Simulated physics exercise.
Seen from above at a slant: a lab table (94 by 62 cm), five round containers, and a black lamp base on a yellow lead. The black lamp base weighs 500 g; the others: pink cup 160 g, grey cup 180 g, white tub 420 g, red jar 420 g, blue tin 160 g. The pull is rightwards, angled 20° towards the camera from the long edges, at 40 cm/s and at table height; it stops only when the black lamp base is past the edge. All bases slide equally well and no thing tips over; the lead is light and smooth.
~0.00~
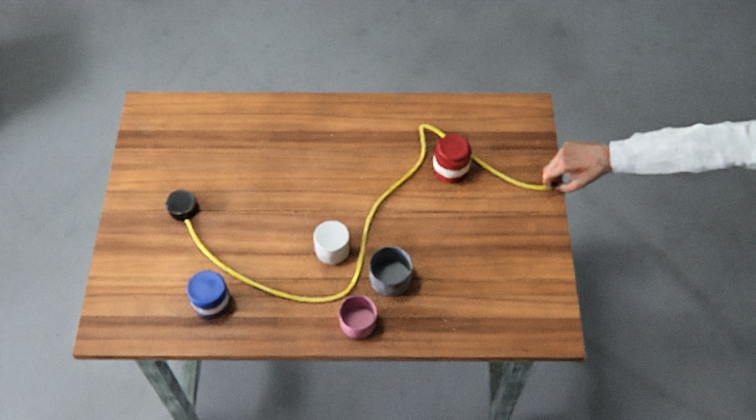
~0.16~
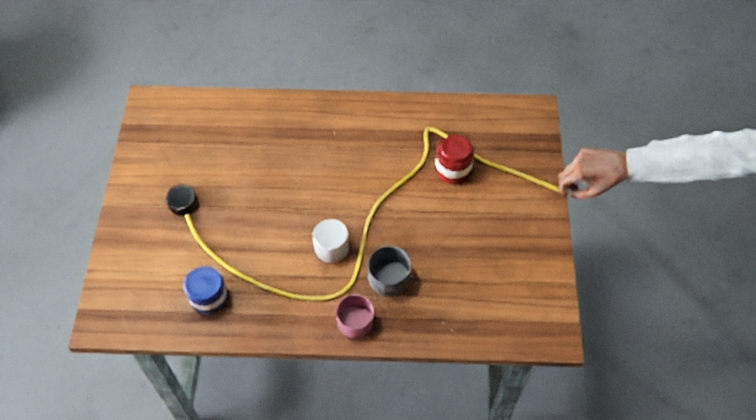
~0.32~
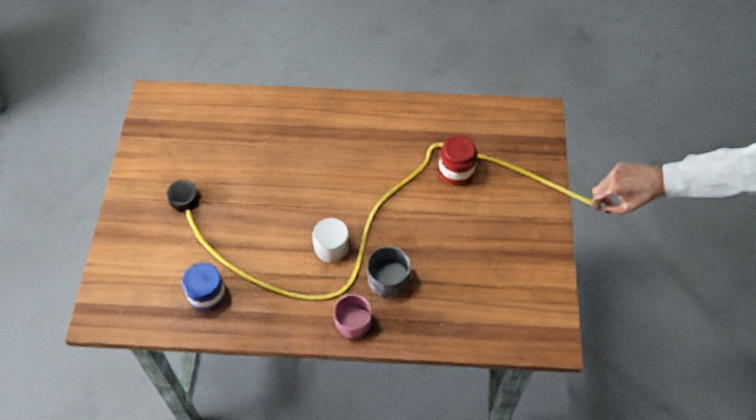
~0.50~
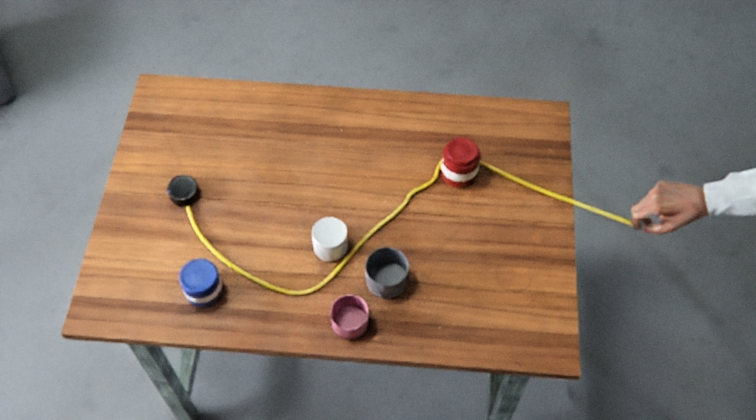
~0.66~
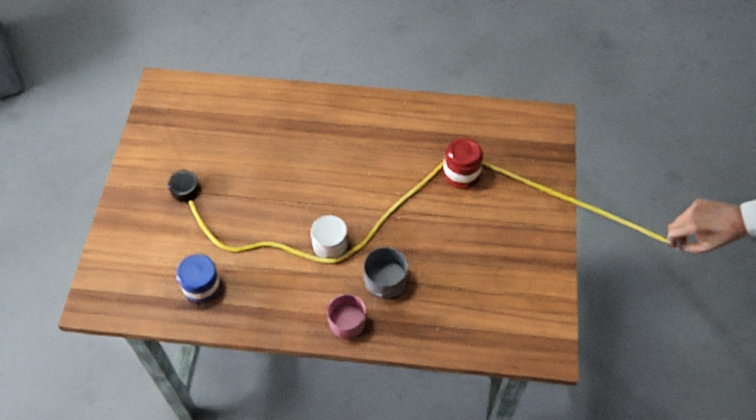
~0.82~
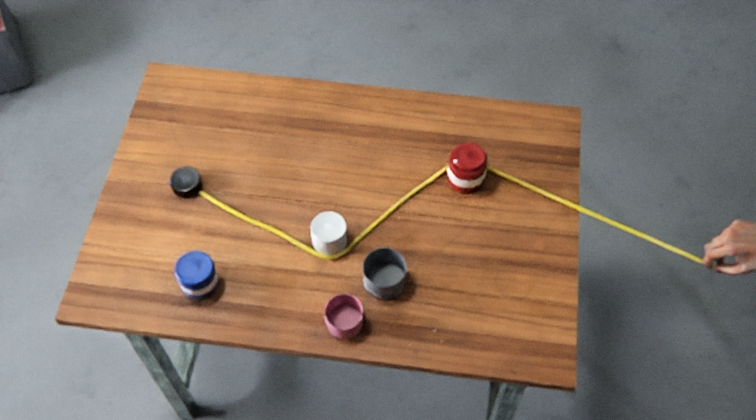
On a wooden lab table holding five round containers, a hand at the right edge pulls the end of a slack yellow lead away to the right. The lead first tightens around the red jar, then its curve lifts off the tabletop's near side and straightens against the white tub, leaving a bent line from the black lamp base.
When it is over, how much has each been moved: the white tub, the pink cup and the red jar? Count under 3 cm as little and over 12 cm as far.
The white tub shifts a middling way, the pink cup stays in the low band, the red jar travels a long way.
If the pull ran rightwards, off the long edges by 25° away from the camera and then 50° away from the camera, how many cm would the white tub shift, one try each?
In turn about 20 cm, 22 cm.
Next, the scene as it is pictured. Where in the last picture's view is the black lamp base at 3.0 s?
Around (534, 235).
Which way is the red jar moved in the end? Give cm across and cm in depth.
Some 8 cm right, 21 cm nearer.
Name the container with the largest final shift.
The red jar.
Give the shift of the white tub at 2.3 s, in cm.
Some 10 cm.
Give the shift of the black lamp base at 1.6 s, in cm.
Some 14 cm.
By 1.6 s the black lamp base has slid 15 cm, and the shifts are, red jar 19 cm, white tub 8 cm.
By 2.3 s the black lamp base has slid 43 cm, and the shifts are, red jar 19 cm, white tub 10 cm.
By 3.0 s the black lamp base has slid 69 cm, and the shifts are, red jar 22 cm, white tub 10 cm.
By 3.6 s the black lamp base is off the top, and the shifts are, red jar 22 cm at (503, 250), white tub 10 cm at (348, 189), pink cup 0 cm at (344, 311).
